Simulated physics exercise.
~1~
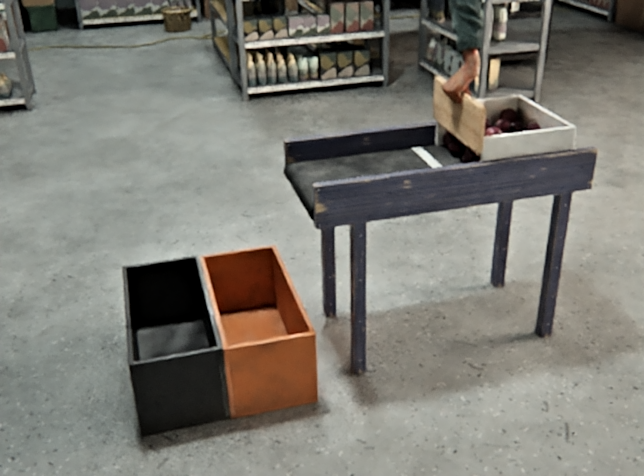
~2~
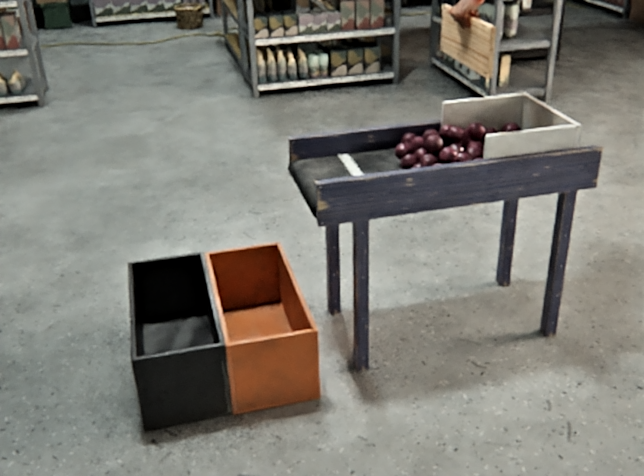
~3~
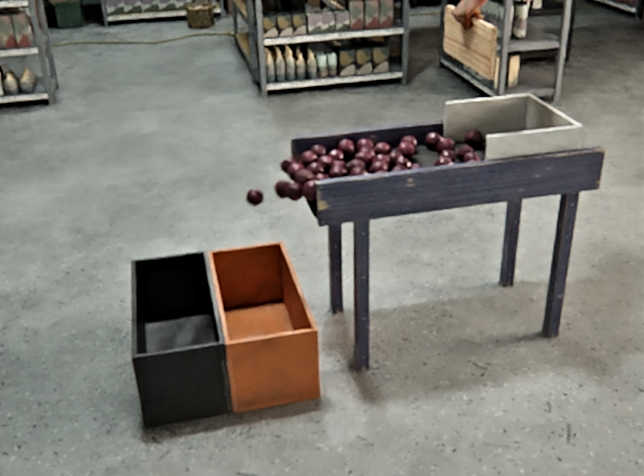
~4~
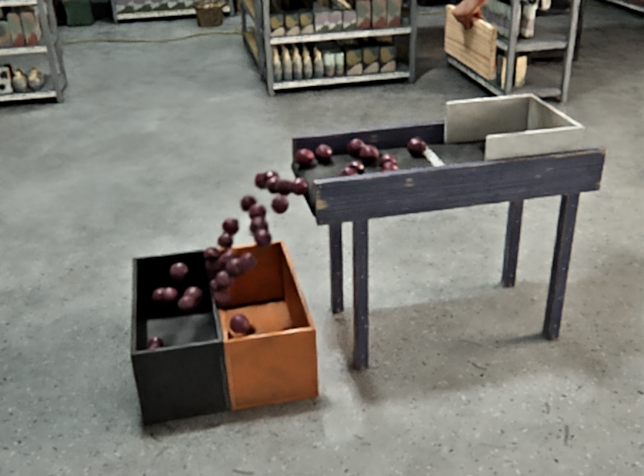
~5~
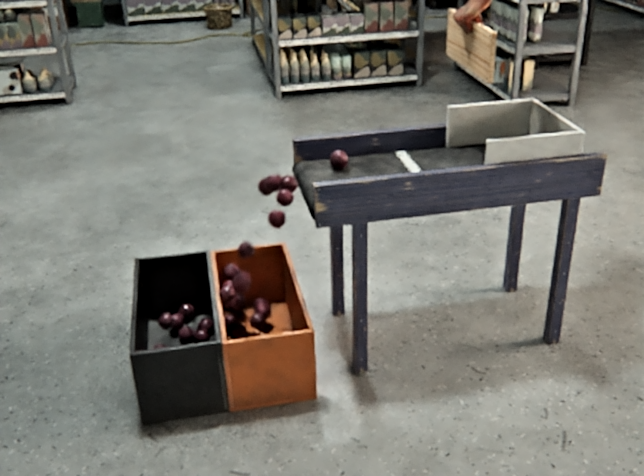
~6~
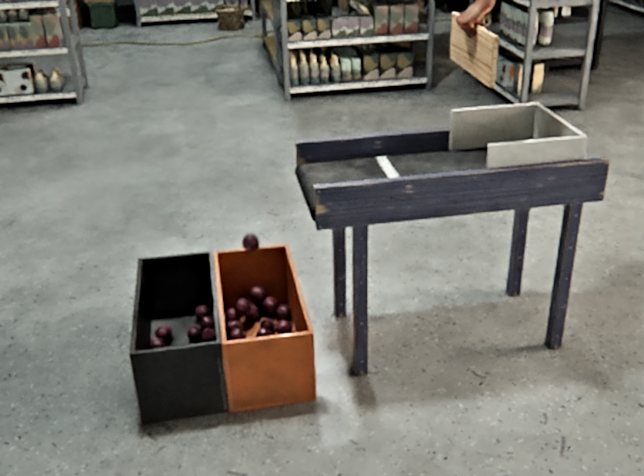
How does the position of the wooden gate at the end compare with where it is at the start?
At the start the gate stands at the open left end of the white pen, in front of the onions. By the end it is held up in the hand, well clear of the pen and above the table, with the shelves behind it.
